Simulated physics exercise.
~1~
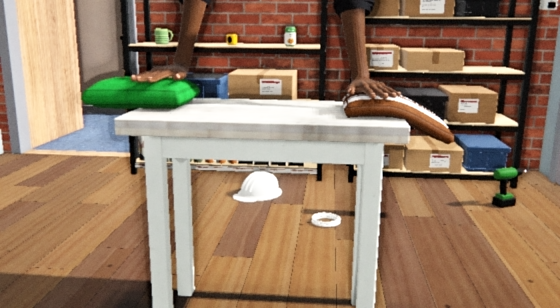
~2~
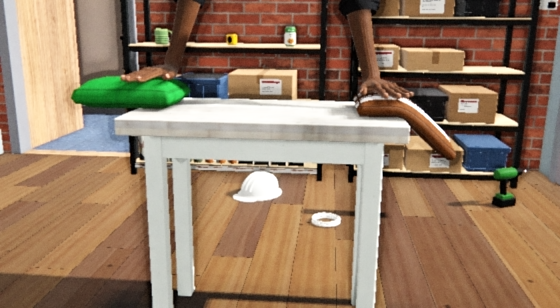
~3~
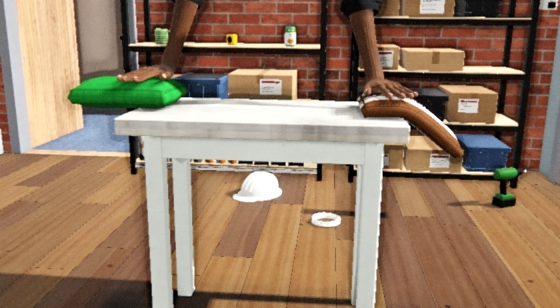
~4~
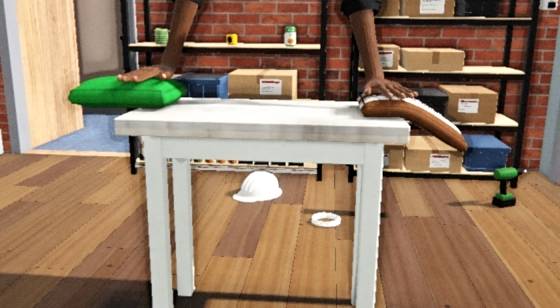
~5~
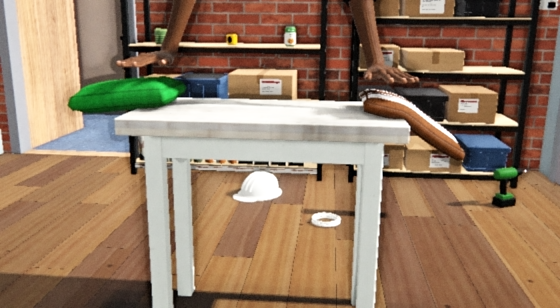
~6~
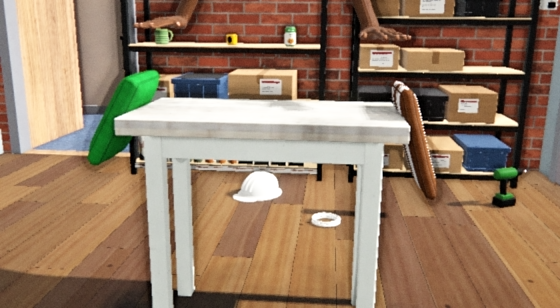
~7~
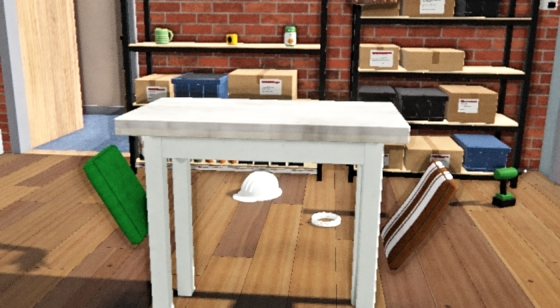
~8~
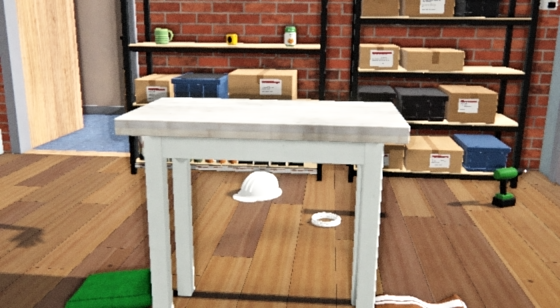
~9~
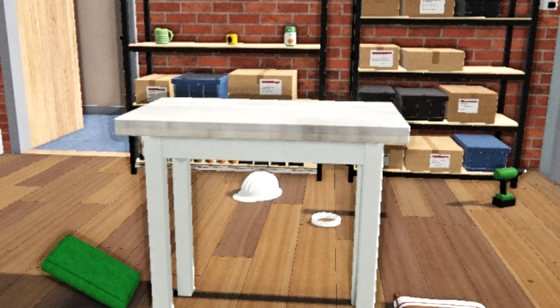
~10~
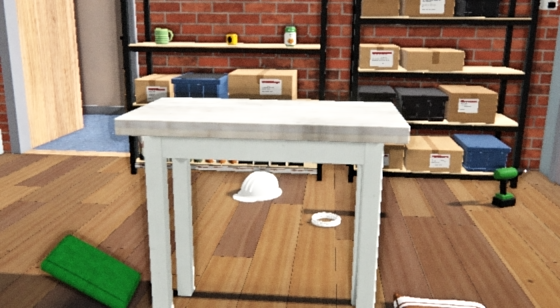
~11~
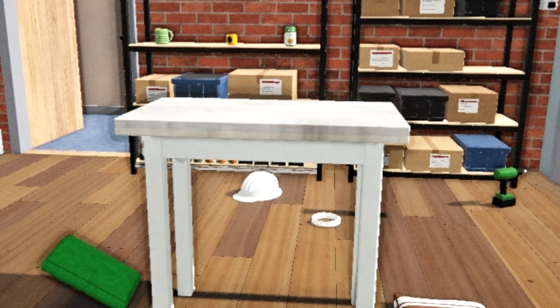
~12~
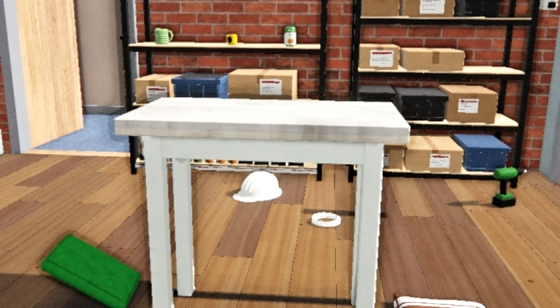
Both things slid off opposite ends of a white table and dropped to the floor, a green soft bag on the left and a brown folded blanket on the right, after two hands pushed them outward and let go; both stayed down there.
